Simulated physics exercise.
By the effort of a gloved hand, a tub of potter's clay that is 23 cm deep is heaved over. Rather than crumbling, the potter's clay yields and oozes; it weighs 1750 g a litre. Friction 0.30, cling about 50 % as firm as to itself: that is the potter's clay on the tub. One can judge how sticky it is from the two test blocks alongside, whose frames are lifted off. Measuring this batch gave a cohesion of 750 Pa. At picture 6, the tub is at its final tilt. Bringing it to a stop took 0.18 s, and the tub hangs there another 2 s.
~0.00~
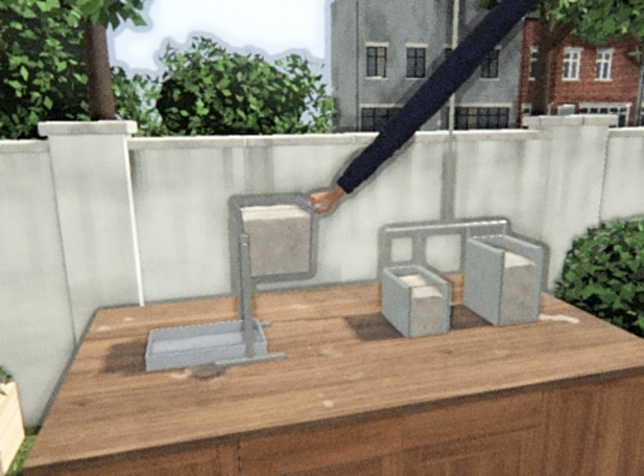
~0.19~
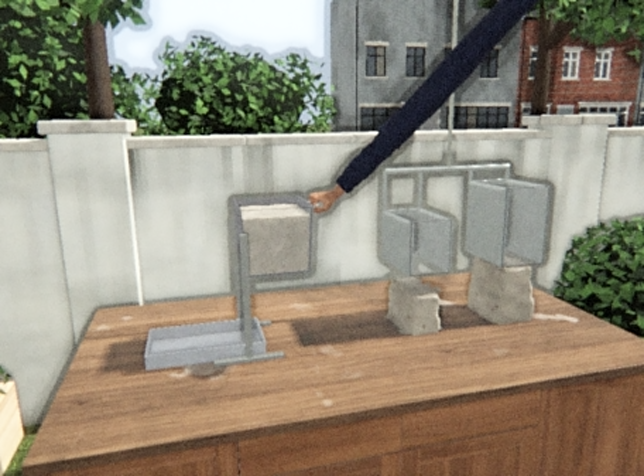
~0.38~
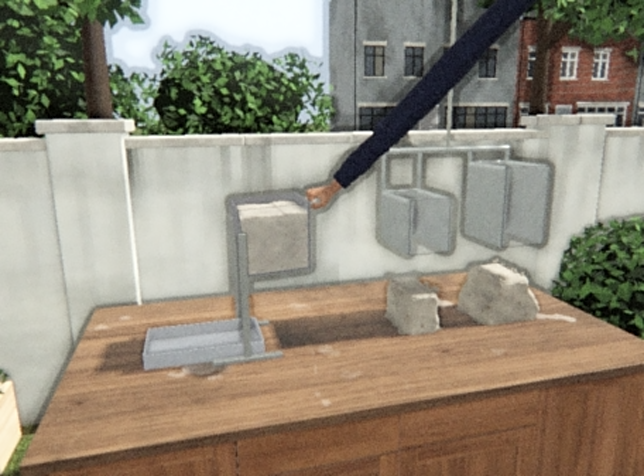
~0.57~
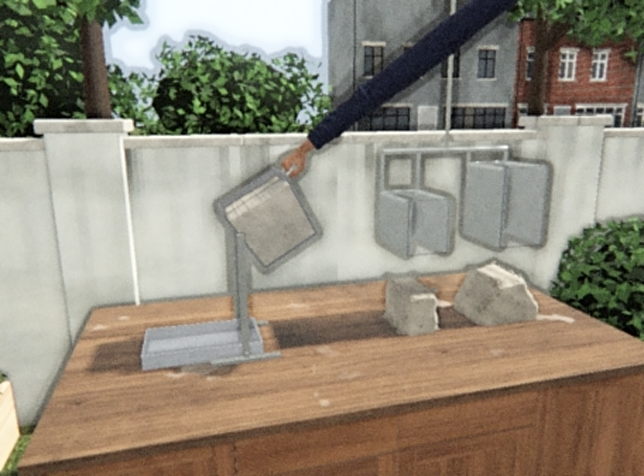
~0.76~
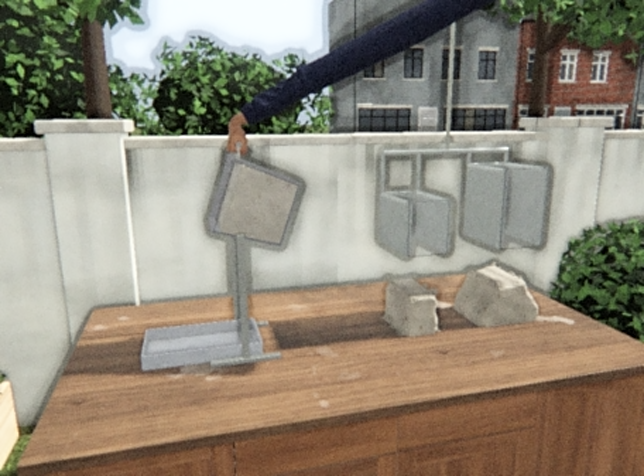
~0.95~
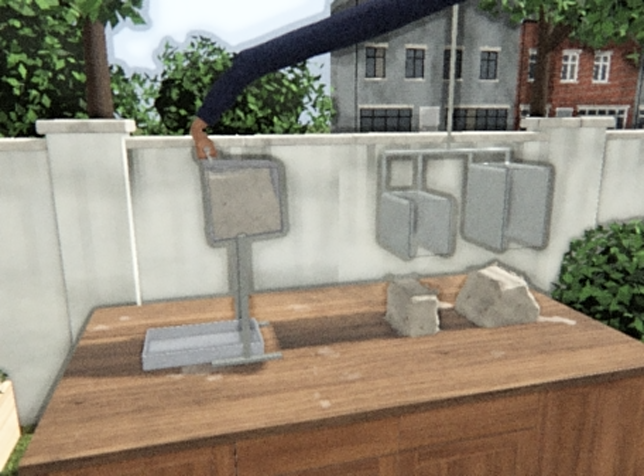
On an outdoor table, molds lift off two slumping blocks, then a hand tilts a tub of clay.
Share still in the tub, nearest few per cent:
58 %.
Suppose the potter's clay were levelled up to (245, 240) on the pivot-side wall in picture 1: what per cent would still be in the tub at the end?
Then about 65 %.
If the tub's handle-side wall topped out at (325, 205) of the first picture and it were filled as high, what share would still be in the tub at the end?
In that case some 40 per cent.
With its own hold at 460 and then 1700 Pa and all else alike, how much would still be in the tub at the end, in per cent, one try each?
Try one gives 45 per cent, try two gives 100 per cent.
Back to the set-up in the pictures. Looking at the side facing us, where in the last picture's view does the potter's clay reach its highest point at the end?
Roughly at pixel (256, 198).
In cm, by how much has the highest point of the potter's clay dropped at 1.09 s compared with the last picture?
Roughly 2 cm.
After 1.09 s, the tub is at 92 degrees and holds 86 %.
After 1.26 s, the tub is at 92 degrees and holds 64 %.
After 1.43 s, the tub is at 92 degrees and holds 58 %.
After 1.60 s, the tub is at 92 degrees and holds 58 %.
After 2.95 s, the tub is at 92 degrees and holds 58 %.
